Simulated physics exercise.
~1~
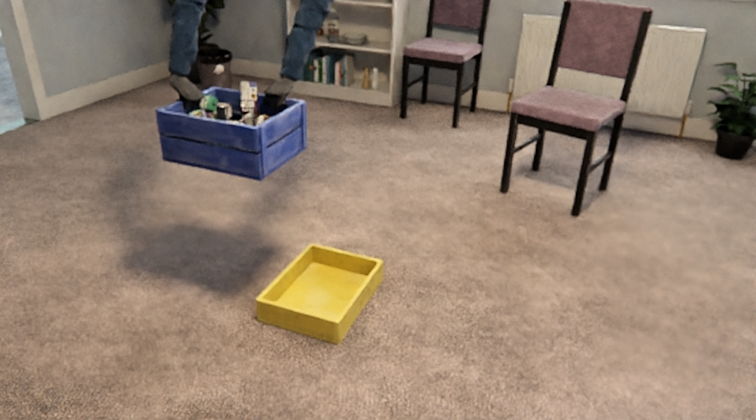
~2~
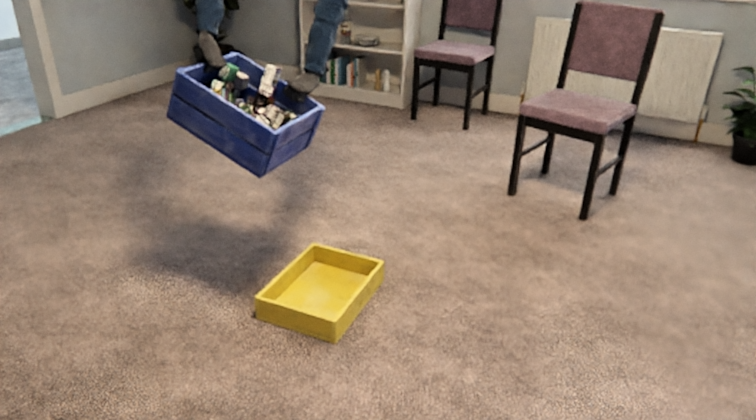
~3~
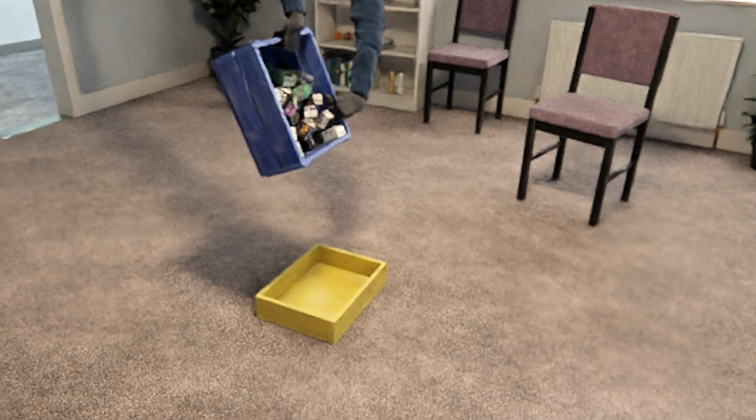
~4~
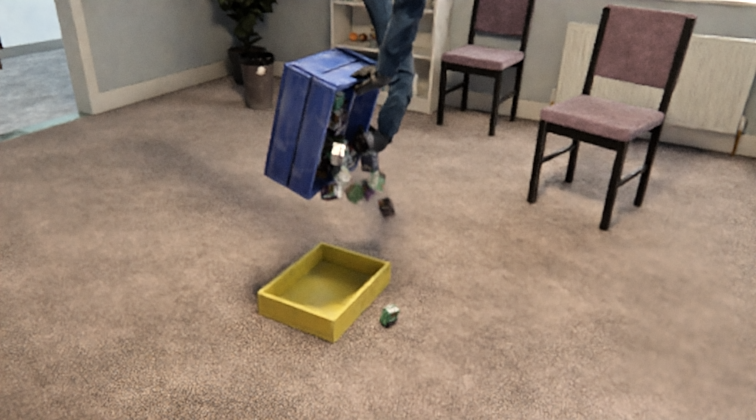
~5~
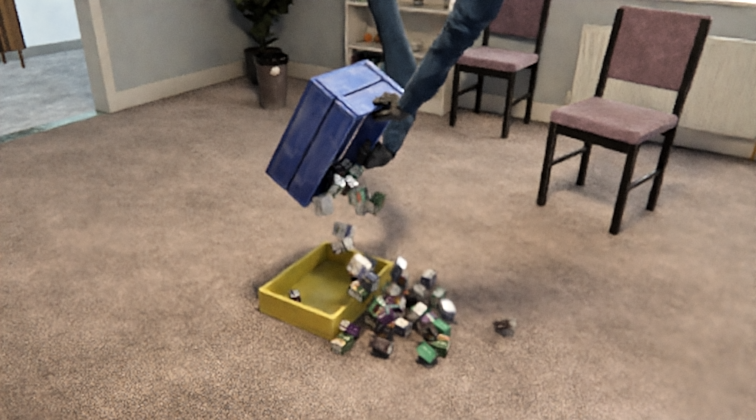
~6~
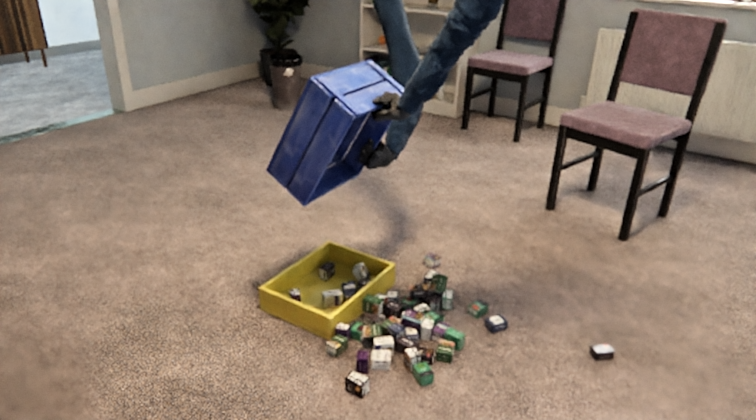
Carpeted room with chairs, gloved hands tipping a blue box of small cartons, most spilling beside a yellow tub, few inside.
